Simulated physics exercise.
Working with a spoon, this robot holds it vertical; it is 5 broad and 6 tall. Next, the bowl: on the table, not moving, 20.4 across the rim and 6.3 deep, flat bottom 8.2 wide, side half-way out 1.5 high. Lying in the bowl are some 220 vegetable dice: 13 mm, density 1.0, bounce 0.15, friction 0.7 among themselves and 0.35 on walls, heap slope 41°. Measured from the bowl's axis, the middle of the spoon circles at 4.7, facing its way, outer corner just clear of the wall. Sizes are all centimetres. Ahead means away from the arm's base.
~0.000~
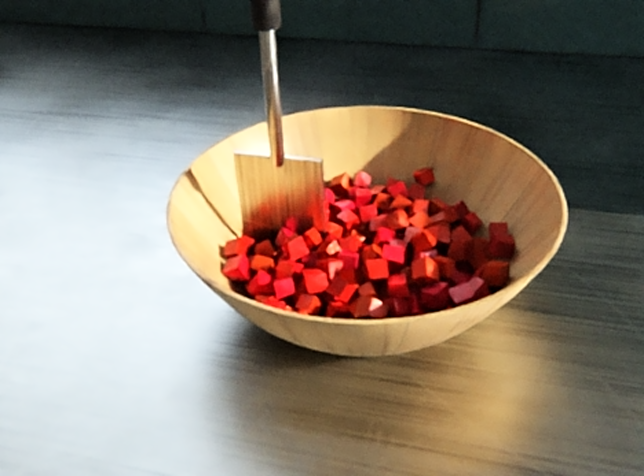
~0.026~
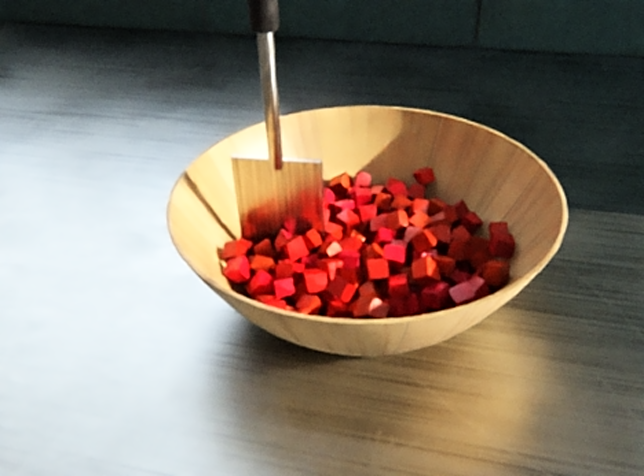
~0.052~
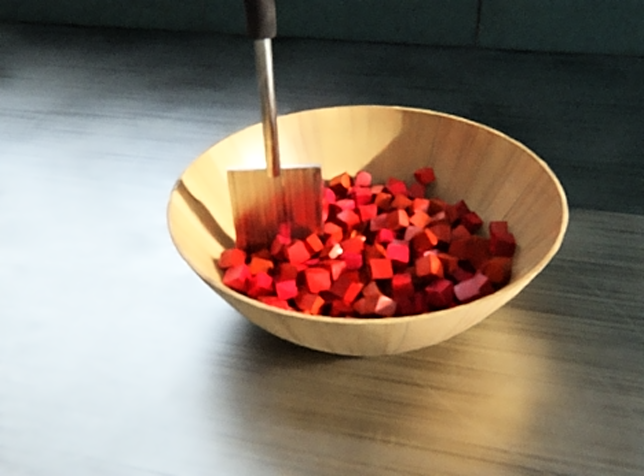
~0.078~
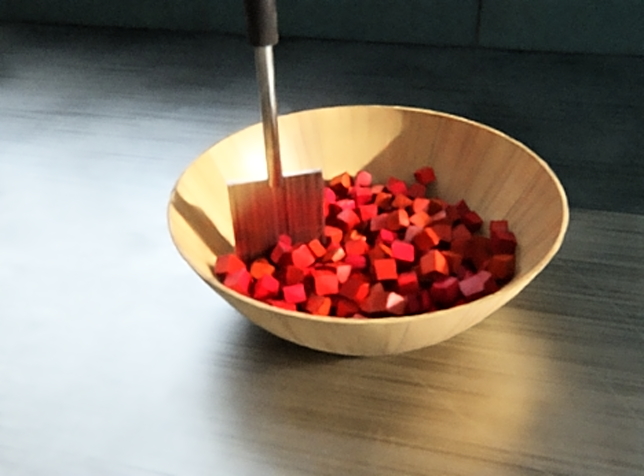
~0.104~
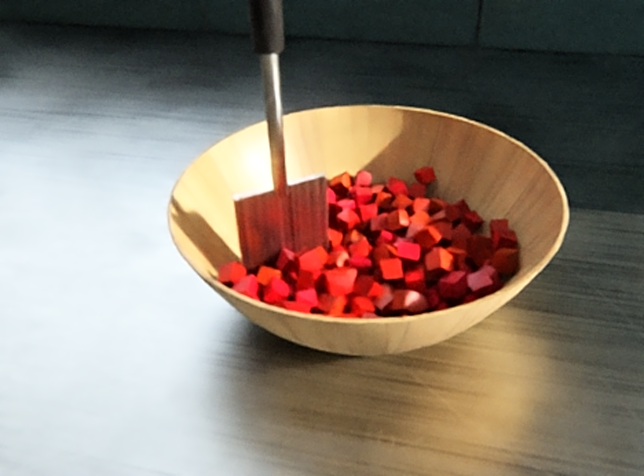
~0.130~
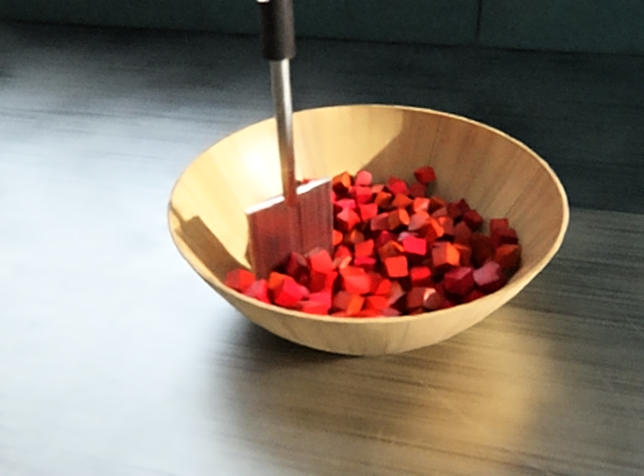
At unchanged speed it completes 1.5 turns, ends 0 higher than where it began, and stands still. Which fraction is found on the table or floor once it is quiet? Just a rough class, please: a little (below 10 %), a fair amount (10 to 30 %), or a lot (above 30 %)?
A fair amount.
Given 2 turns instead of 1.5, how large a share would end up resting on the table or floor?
It would be around 30 per cent.
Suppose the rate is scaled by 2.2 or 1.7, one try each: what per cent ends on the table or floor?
It would be some 55 and 40 percent respectively.
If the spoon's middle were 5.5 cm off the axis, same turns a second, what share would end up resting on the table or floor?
Then about 15 %.
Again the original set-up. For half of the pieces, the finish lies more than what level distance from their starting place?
About 9 centimetres.
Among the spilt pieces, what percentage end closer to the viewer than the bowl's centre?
60 %.
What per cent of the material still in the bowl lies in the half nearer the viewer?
30 %.
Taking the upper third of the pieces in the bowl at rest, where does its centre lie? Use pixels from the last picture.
Roughly pixel (466, 203).
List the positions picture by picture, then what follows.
In the first picture, spoon neck at (275, 131), 0° round; upper third of the load around (372, 247), from x 235 to 500, top at y 175; 225 in the bowl.
In the second picture, spoon neck at (274, 133), 4° round; upper third of the load around (372, 248), from x 235 to 505, top at y 175.
In the third picture, spoon neck at (271, 141), 15° round; upper third of the load around (376, 256), from x 230 to 505, top at y 175.
In the fourth picture, spoon neck at (272, 150), 27° round; upper third of the load around (380, 266), from x 225 to 505, top at y 175.
In the fifth picture, spoon neck at (278, 159), 39° round; upper third of the load around (368, 277), from x 230 to 505, top at y 175.
In the sixth picture, spoon neck at (287, 167), 51° round; upper third of the load around (375, 278), from x 240 to 510, top at y 175; 225 in the bowl.
After 0.54 s, 243° round, highest piece 8 above the table; 214 in the bowl, 7 on the table or floor, 4 in flight or on the tool.
After 0.95 s, 75° round, highest piece 8 above the table; 190 in the bowl, 29 on the table or floor, 6 in flight or on the tool.
After 1.35 s, 180° round, highest piece 7 above the table; 176 in the bowl, 49 on the table or floor.
After 2.05 s, 180° round, highest piece 6 above the table; 176 in the bowl, 49 on the table or floor.
At rest, 176 in the bowl, 49 on the table or floor. That is 22 % on the table or floor.
